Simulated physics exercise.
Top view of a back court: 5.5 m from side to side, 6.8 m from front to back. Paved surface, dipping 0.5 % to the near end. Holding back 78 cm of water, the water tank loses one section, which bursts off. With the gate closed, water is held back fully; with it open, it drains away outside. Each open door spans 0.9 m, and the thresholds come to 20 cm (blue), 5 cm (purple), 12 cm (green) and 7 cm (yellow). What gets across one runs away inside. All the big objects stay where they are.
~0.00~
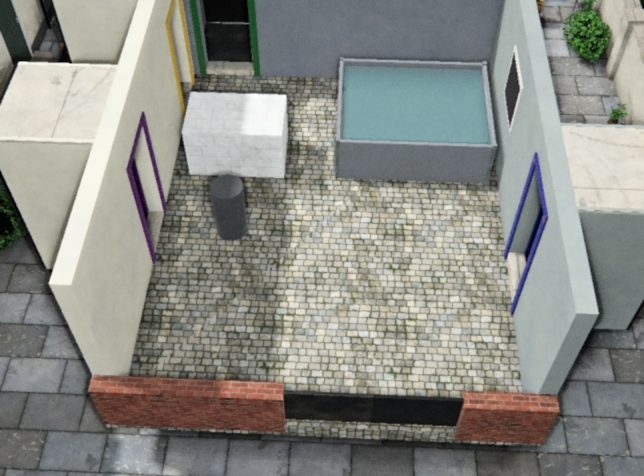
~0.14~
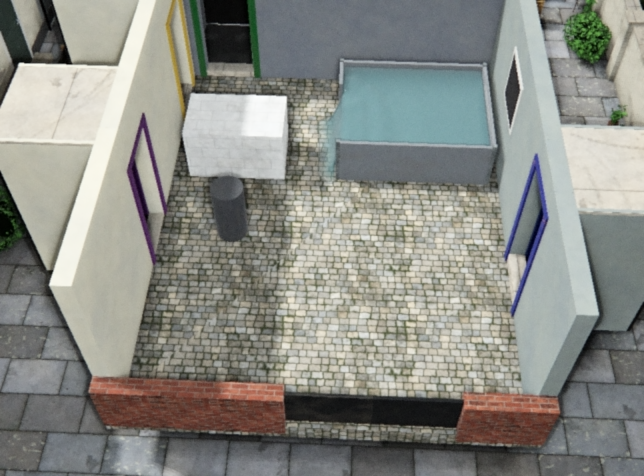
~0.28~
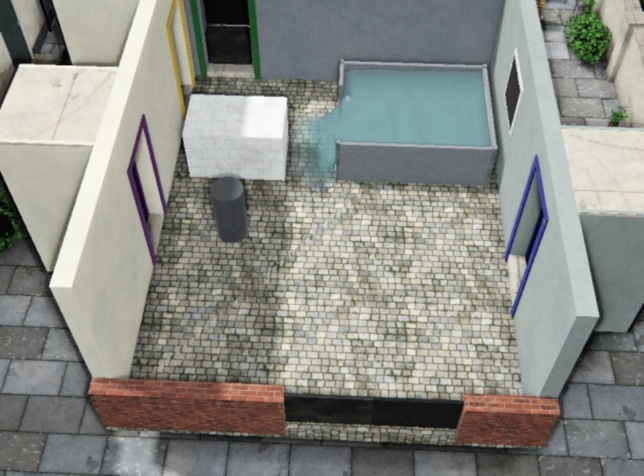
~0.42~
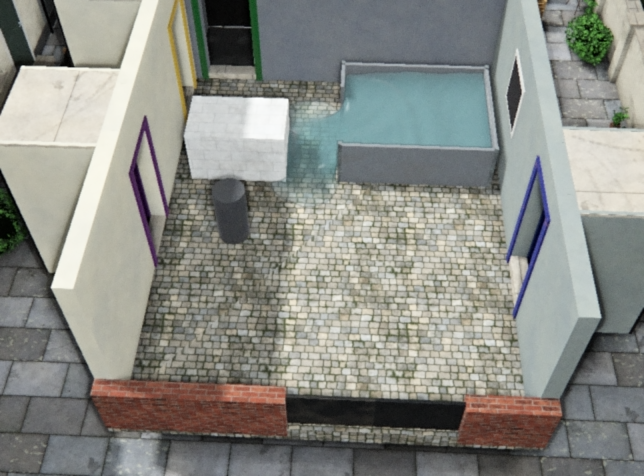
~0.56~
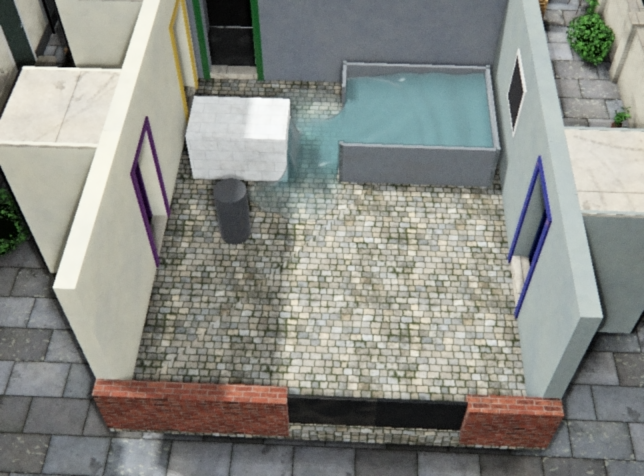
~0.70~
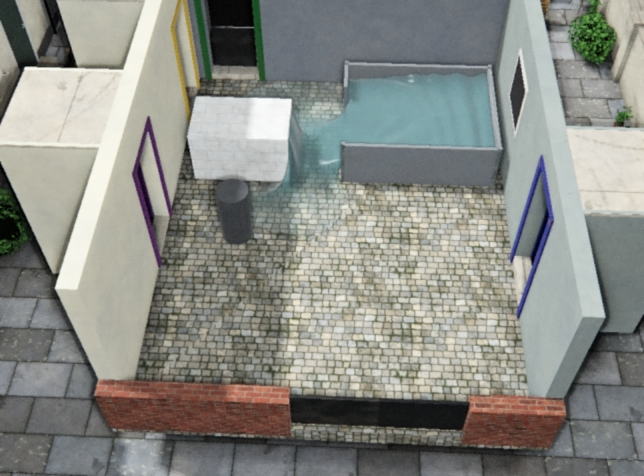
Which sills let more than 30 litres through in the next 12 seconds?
My prediction: Blue door: The inflow ends up lower than the cap; purple door: The inflow ends up higher than the cap; green door: The inflow ends up higher than the cap; yellow door: The inflow ends up higher than the cap.
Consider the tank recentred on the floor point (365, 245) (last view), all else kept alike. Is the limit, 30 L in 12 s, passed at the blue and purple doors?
Measured against the limit, the blue door stays within it and the purple door goes beyond it.
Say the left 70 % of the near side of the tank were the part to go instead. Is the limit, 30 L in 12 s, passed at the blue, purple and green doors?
Then it goes blue fine, purple too high, green fine.
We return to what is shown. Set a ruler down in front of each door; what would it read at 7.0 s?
Measured in centimetres, the blue door gives 5, the purple door 8, the green door 14 and the yellow door 13.
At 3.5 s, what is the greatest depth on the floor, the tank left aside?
Peak depth: Approx. 30 cm.
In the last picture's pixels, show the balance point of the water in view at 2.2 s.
Roughly (352, 163) in the last picture.
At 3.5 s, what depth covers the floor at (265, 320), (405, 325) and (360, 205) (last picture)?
Spot by spot: Some 5, 2, then 0 cm.
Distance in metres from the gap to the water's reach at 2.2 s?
Around 5.4 metres.
After 1.4 s water covers 35 % of the floor and is deepest (60 cm) near (298, 154); blue door not reached, purple door 6 cm at the sill, 1 L in, green door 14 cm at the sill, 0 L in, yellow door 15 cm at the sill, 46 L in.
After 2.2 s water covers 60 % of the floor and is deepest (48 cm) near (298, 154); blue door not reached, purple door 11 cm at the sill, 14 L in, green door 26 cm at the sill, 41 L in, yellow door 29 cm at the sill, 146 L in.
After 3.5 s water covers 75 % of the floor and is deepest (30 cm) near (209, 83); blue door not reached, purple door 9 cm at the sill, 38 L in, green door 23 cm at the sill, 119 L in, yellow door 22 cm at the sill, 281 L in.
After 7.0 s water covers 90 % of the floor and is deepest (20 cm) near (526, 422); blue door 5 cm at the sill, 0 L in, purple door 8 cm at the sill, 69 L in, green door 14 cm at the sill, 195 L in, yellow door 13 cm at the sill, 450 L in.
After 12.0 s water covers 100 % of the floor and is deepest (14 cm) near (505, 243); blue door 7 cm at the sill, 0 L in, purple door 9 cm at the sill, 87 L in, green door 7 cm at the sill, 199 L in, yellow door 8 cm at the sill, 503 L in.
